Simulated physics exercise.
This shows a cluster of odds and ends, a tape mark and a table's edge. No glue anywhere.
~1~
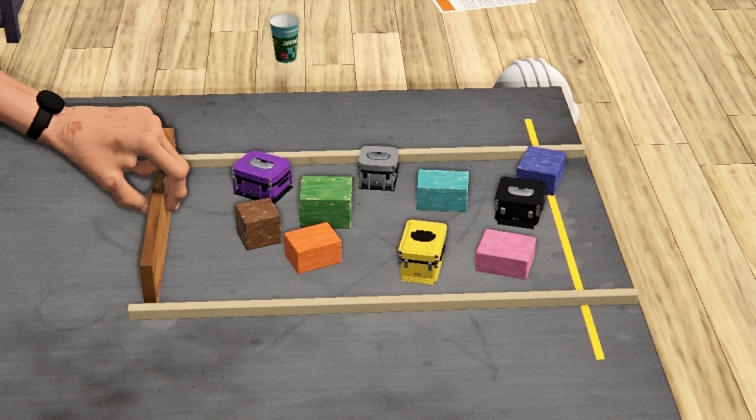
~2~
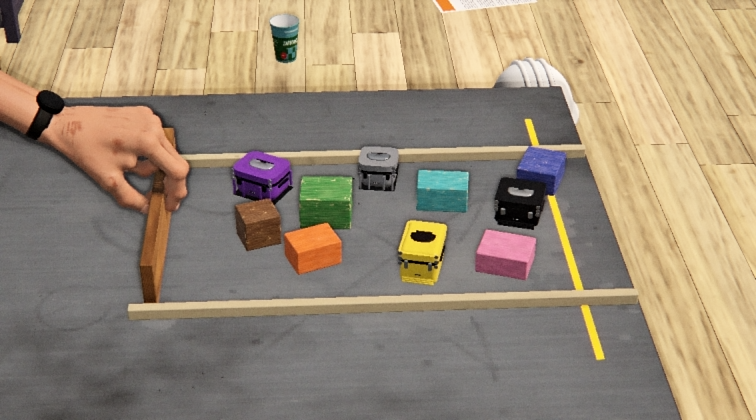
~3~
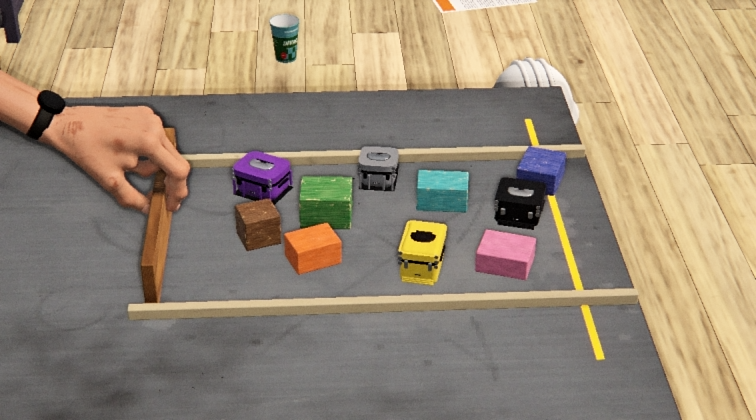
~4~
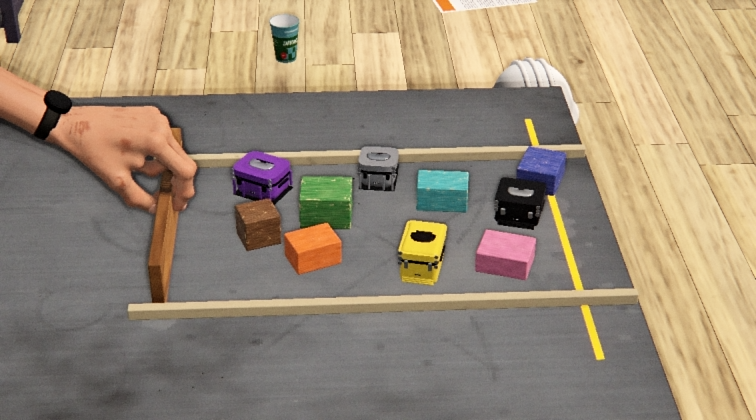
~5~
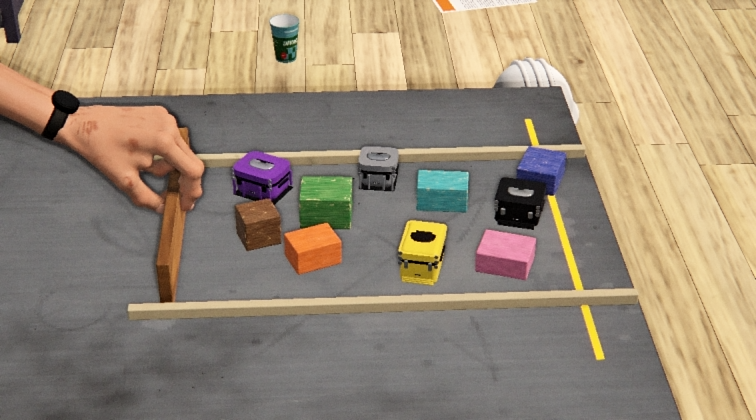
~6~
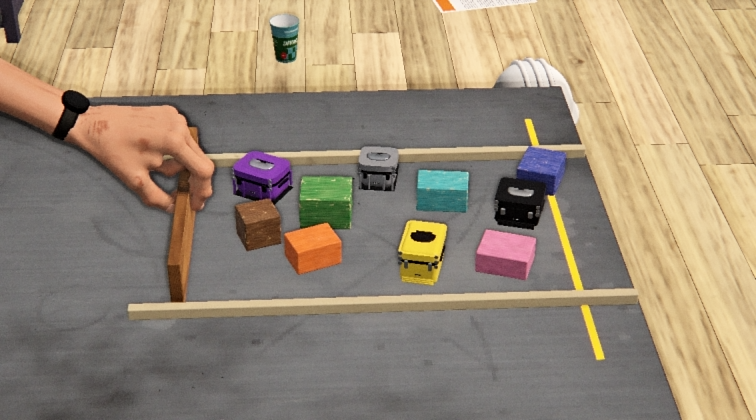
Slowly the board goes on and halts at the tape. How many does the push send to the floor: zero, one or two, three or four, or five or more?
As it turns out, the number that fall off is five or more.
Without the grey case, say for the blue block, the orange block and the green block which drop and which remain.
The blue block goes over; the orange block is kept; the green block holds on.
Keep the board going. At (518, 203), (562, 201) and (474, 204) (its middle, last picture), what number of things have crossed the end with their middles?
Place by place, 2, 6 and 0.
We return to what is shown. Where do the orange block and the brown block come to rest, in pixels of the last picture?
The orange block stops around (594, 246); the brown block around (581, 218).
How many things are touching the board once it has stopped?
4 of them.
A little later, none off yet; blue block at rest near (541, 171); black case at rest near (520, 203); pink block at rest near (506, 255).
When it is over, the number that fall off is five or more; down, grey case, yellow case, turquoise block, pink block, black case and blue block.
